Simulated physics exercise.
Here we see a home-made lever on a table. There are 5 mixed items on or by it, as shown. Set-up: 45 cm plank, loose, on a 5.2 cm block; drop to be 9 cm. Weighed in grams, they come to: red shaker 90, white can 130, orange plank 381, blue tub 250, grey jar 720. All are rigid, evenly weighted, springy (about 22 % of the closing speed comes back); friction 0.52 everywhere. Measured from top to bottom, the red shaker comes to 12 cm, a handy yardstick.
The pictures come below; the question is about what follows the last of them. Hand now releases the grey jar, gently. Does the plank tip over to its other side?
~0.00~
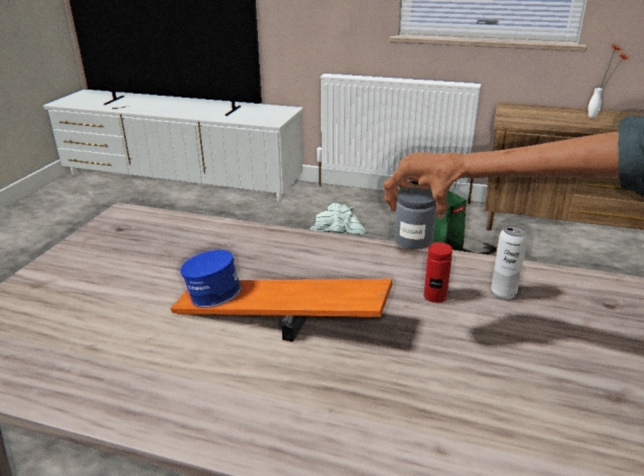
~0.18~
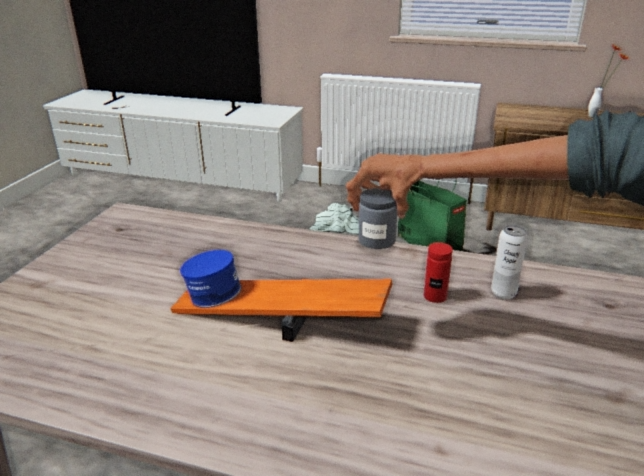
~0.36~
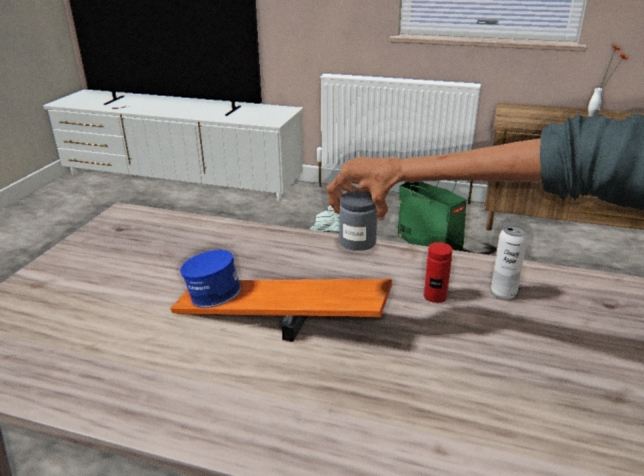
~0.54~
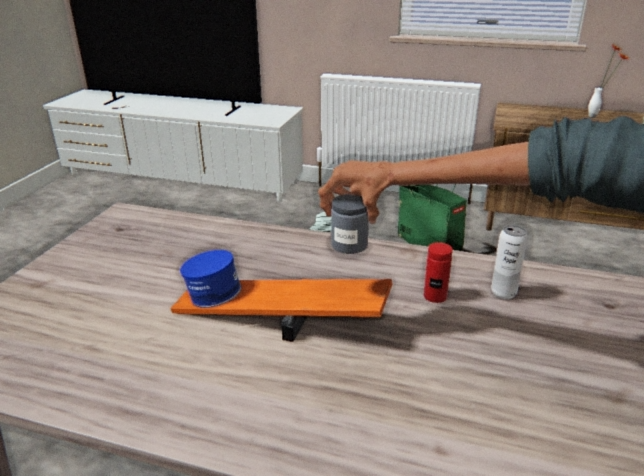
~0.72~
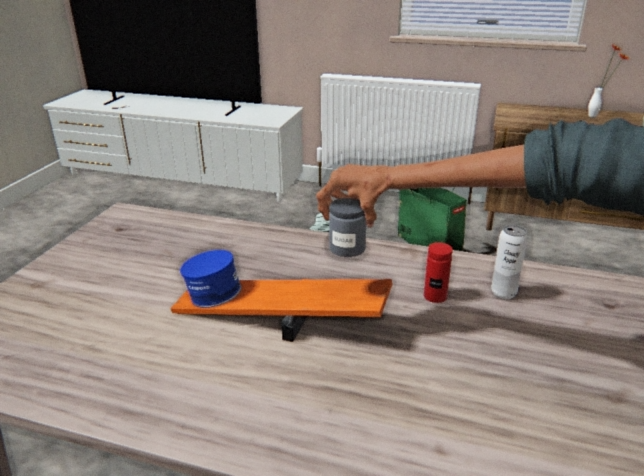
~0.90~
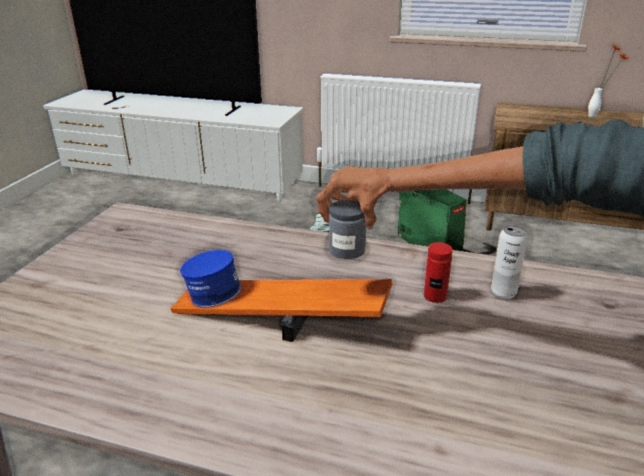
Yes.
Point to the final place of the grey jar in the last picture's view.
Around (395, 313).
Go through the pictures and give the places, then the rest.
In the first picture, 13 cm still to go; grey jar (415, 218); red shaker (438, 273).
In the second picture, 6 cm still to go; grey jar (378, 219); orange plank (278, 297).
In the third picture, 3 cm still to go; grey jar (359, 220); red shaker (438, 273).
In the fourth picture, 1 cm still to go; grey jar (350, 224); orange plank (278, 297).
Held still over the plank; grey jar (348, 227); red shaker (438, 273), in the fifth picture.
Held still over the plank; grey jar (348, 229); orange plank (278, 297), in the sixth picture.
After 1.20 s, plank at 6°, tipped the other way; grey jar 17° off upright near (343, 283); blue tub 17° off upright.
After 1.40 s, plank at 16°, tipped the other way; grey jar 28° off upright near (363, 299); blue tub 54° off upright.
In the end (4.0 s), plank at 17°, tipped the other way; toppled on the table or plank, grey jar; not toppled but over 4 cm from the start, blue tub; the other 3 under 4 cm from the start. At the end, from the last picture's camera, grey jar near (395, 313). The plank comes down at its raised end.
